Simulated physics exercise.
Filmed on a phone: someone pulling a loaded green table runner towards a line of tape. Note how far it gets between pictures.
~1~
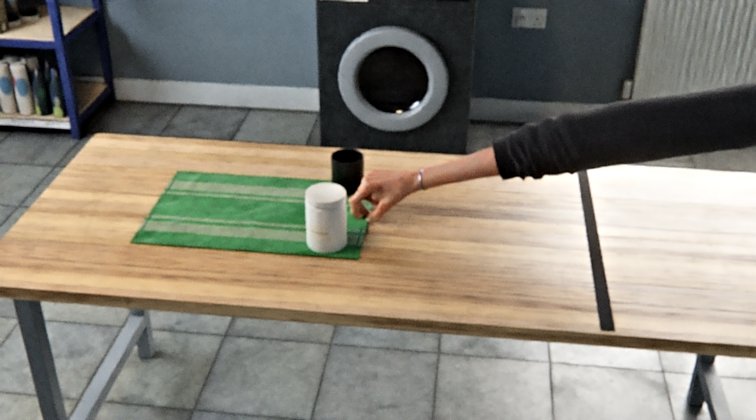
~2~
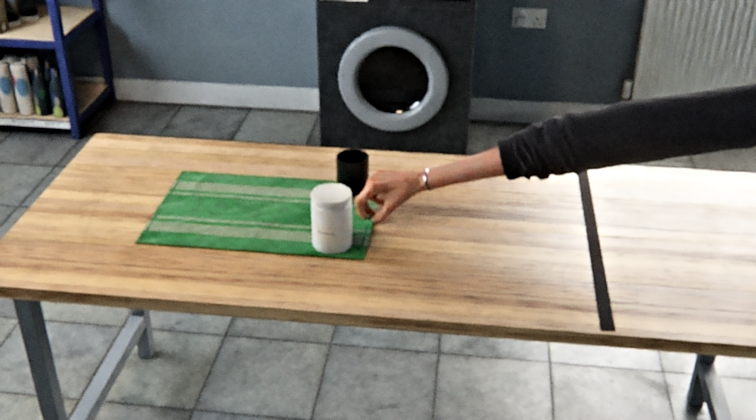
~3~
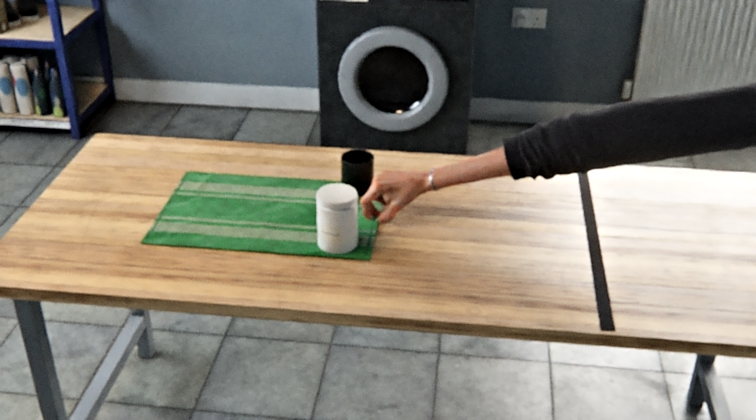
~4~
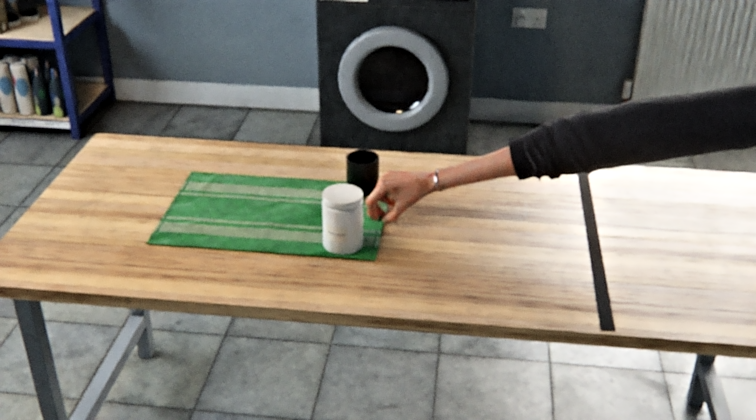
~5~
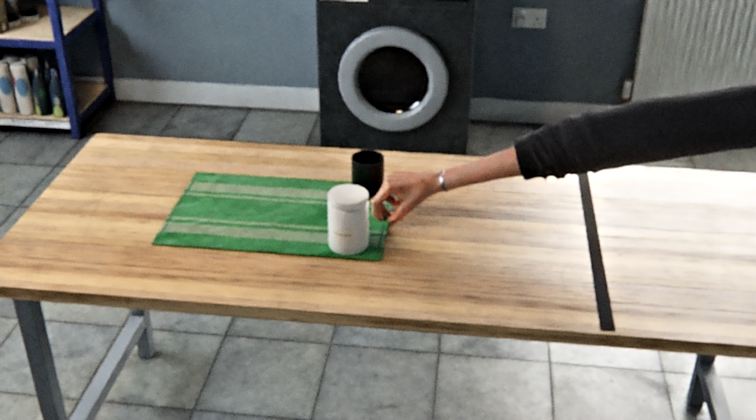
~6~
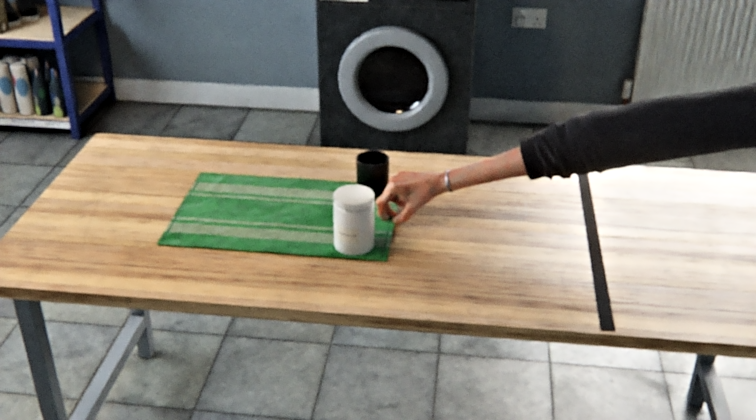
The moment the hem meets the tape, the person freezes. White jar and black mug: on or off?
White jar - on; black mug - on.
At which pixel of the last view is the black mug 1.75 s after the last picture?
Position approx. (553, 187) px.
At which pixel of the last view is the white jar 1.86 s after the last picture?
Approx. position: (562, 234).
Then, 1.75 s after the last picture, hem at the tape; white jar on the cloth near (554, 234); black mug on the cloth near (553, 187).
Then, 1.86 s after the last picture, hem at the tape; white jar on the cloth near (562, 234); black mug on the cloth near (560, 187).
At rest, hem at the tape; white jar on the cloth near (561, 234); black mug on the cloth near (560, 187). The white jar keeps its seat and the black mug stays on the cloth.
